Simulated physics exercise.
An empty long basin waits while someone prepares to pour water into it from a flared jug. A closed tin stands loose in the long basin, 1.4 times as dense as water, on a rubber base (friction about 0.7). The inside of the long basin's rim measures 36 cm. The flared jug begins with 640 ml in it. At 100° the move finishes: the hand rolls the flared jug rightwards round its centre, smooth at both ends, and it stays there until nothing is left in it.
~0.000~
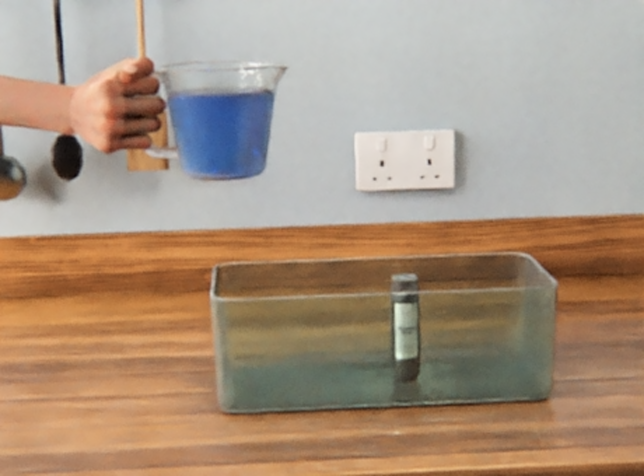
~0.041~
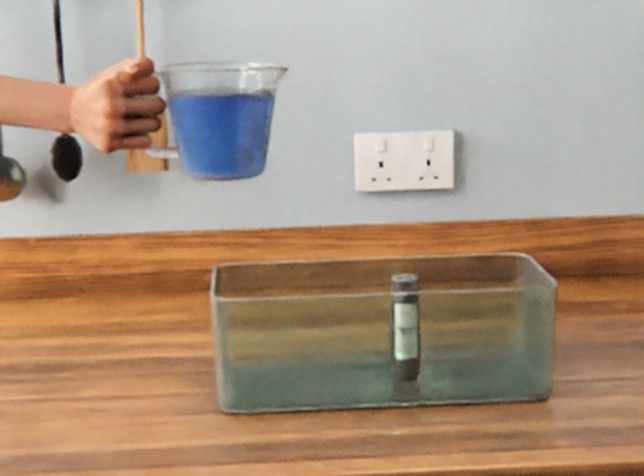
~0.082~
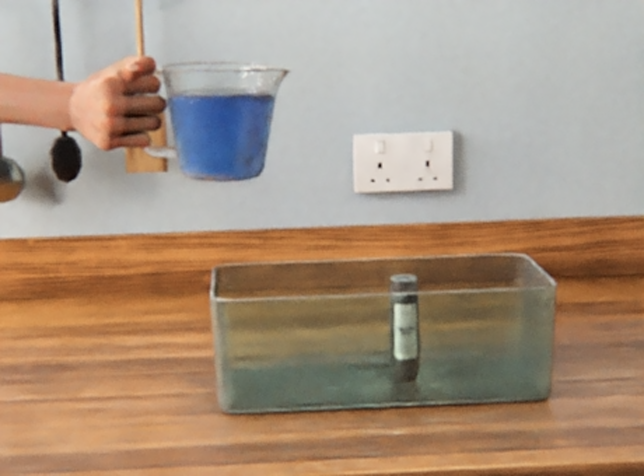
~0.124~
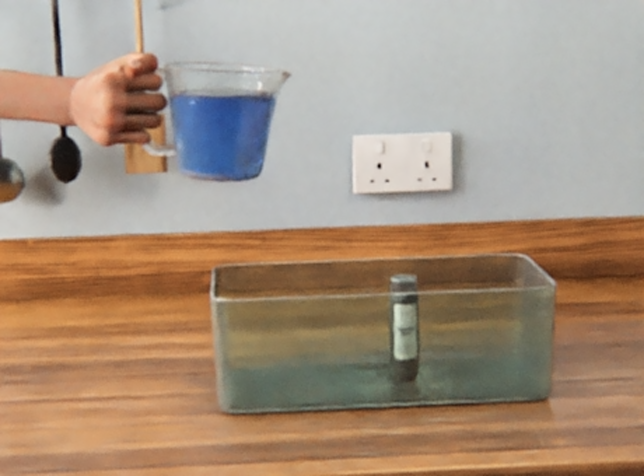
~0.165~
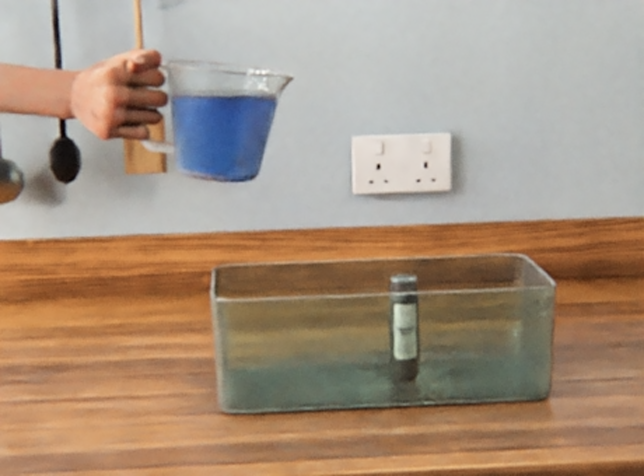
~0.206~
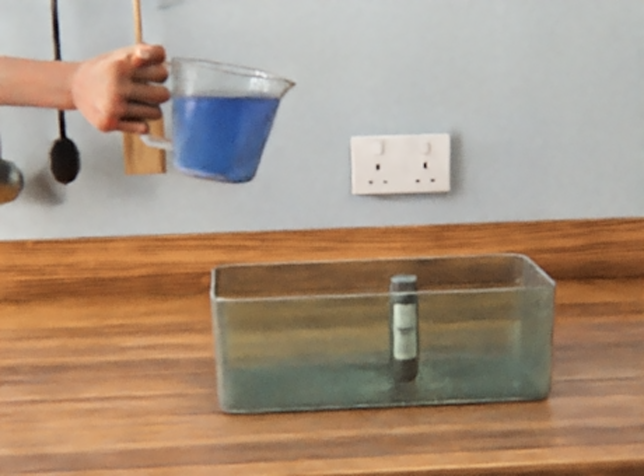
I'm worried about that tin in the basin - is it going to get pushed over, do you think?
It holds.
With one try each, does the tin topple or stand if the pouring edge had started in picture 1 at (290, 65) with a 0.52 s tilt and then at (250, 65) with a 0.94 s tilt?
In the first try it remains standing; in the second it remains standing.
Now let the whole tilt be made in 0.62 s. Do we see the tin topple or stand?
Then it remains upright.
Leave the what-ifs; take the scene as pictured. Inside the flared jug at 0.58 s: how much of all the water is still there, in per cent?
Roughly 78 percent.
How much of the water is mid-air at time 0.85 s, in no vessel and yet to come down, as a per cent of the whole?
Roughly 26 per cent.
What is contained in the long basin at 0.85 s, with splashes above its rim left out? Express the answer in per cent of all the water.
Some 52 percent.
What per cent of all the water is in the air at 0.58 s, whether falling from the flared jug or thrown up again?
Close to 20 in a hundred.
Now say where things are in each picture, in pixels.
It leans 0°; its right rim is at (288, 66); the water meets the walls at (170, 93) and (272, 89); the long basin's rim runs from (214, 283) to (542, 270); the tin's top is at (405, 282), in the first picture.
It leans 0°; its right rim is at (288, 67); the water meets the walls at (170, 93) and (273, 90), in the second picture.
It leans 2°; its right rim is at (289, 69); the water meets the walls at (170, 93) and (272, 92), in the third picture.
It leans 4°; its right rim is at (291, 73); the water meets the walls at (172, 94) and (273, 93), in the fourth picture.
It leans 7°; its right rim is at (294, 77); the water meets the walls at (173, 94) and (276, 94), in the fifth picture.
It leans 11°; its right rim is at (297, 82); the water meets the walls at (176, 96) and (279, 95), in the sixth picture.
By 0.58 s the tilt is 67° and 79 per cent is still to pour; the tin stands where it began.
By 0.85 s the tilt is 98° and 21 per cent is still to pour; the tin stands where it began.
By 1.13 s the tilt is 100° and 1 per cent is still to pour; the tin stands where it began.
By 1.44 s the tilt is 100° and 0 per cent is still to pour; the tin stands where it began.
At rest the tin stands where it began.
